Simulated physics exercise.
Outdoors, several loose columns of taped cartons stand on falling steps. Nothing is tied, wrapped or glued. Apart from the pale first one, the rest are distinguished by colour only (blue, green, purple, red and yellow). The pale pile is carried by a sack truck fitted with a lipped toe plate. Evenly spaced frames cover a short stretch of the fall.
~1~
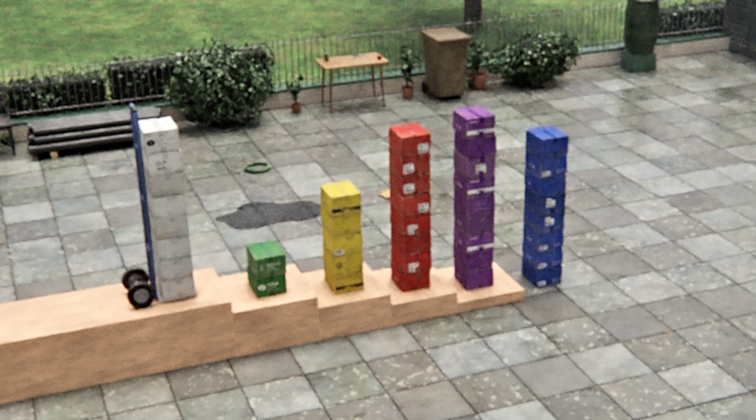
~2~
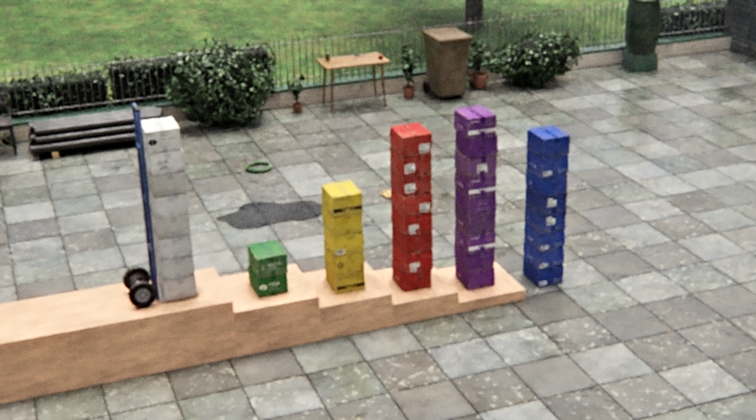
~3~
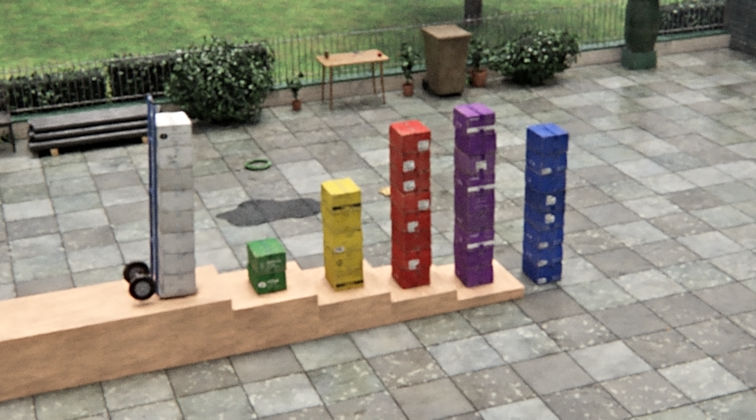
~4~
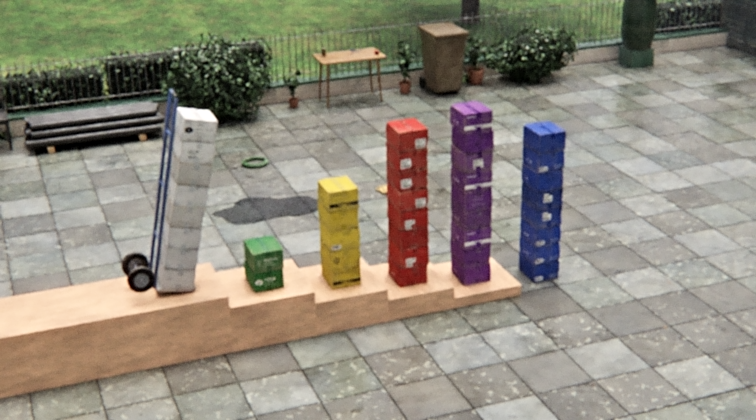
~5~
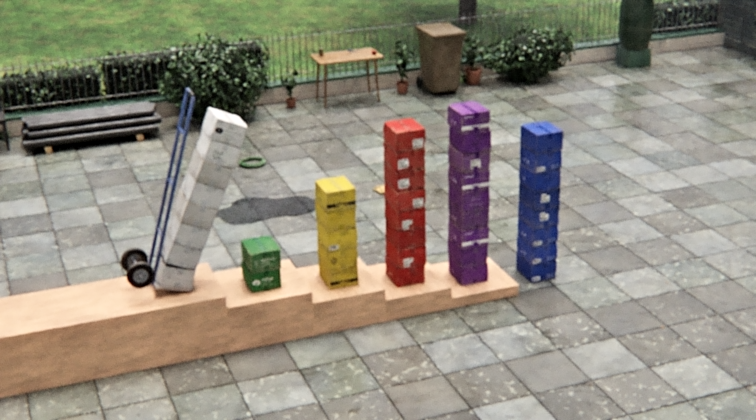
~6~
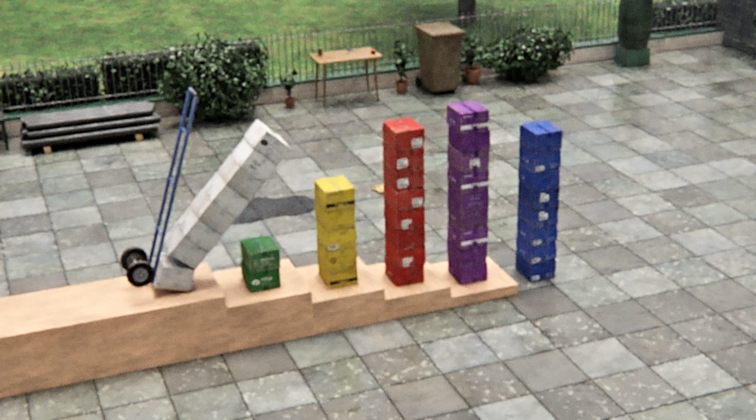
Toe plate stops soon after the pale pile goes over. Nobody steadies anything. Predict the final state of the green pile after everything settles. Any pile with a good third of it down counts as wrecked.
Final state: Largely intact.
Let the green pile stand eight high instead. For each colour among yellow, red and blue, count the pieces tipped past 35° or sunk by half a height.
The counts are yellow 5, red 8 and blue 7.
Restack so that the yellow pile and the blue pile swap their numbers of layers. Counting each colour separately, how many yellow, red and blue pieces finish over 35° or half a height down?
Yellow: 8, red: 8, blue: 4.
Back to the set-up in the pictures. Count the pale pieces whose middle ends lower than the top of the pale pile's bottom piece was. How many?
It comes to 7.
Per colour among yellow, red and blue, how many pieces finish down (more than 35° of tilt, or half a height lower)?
Result per colour: Yellow = 4, red = 8, blue = 7.
Just after the last frame, 7 of the pale pile down; none of the 2 green cartons down (0 of 32 in all colours); top green carton unmoved; top yellow carton tilted a little.
A moment on, 7 of the pale pile down; none of the 2 green cartons down (7 of 32 in all colours); top green carton unmoved; top yellow carton tilted well over, some two heights lower.
Further on, 7 of the pale pile down; none of the 2 green cartons down (23 of 32 in all colours); top green carton unmoved; top red carton tilted well over, some three heights lower.
Then, 7 of the pale pile down; none of the 2 green cartons down (27 of 32 in all colours); top green carton unmoved; top purple carton on its side.
When it is over, 7 of the pale pile down; none of the 2 green cartons down (27 of 32 in all colours); top green carton unmoved; top blue carton upside down. In pixels of the last frame, middles, top green carton near (260, 254).
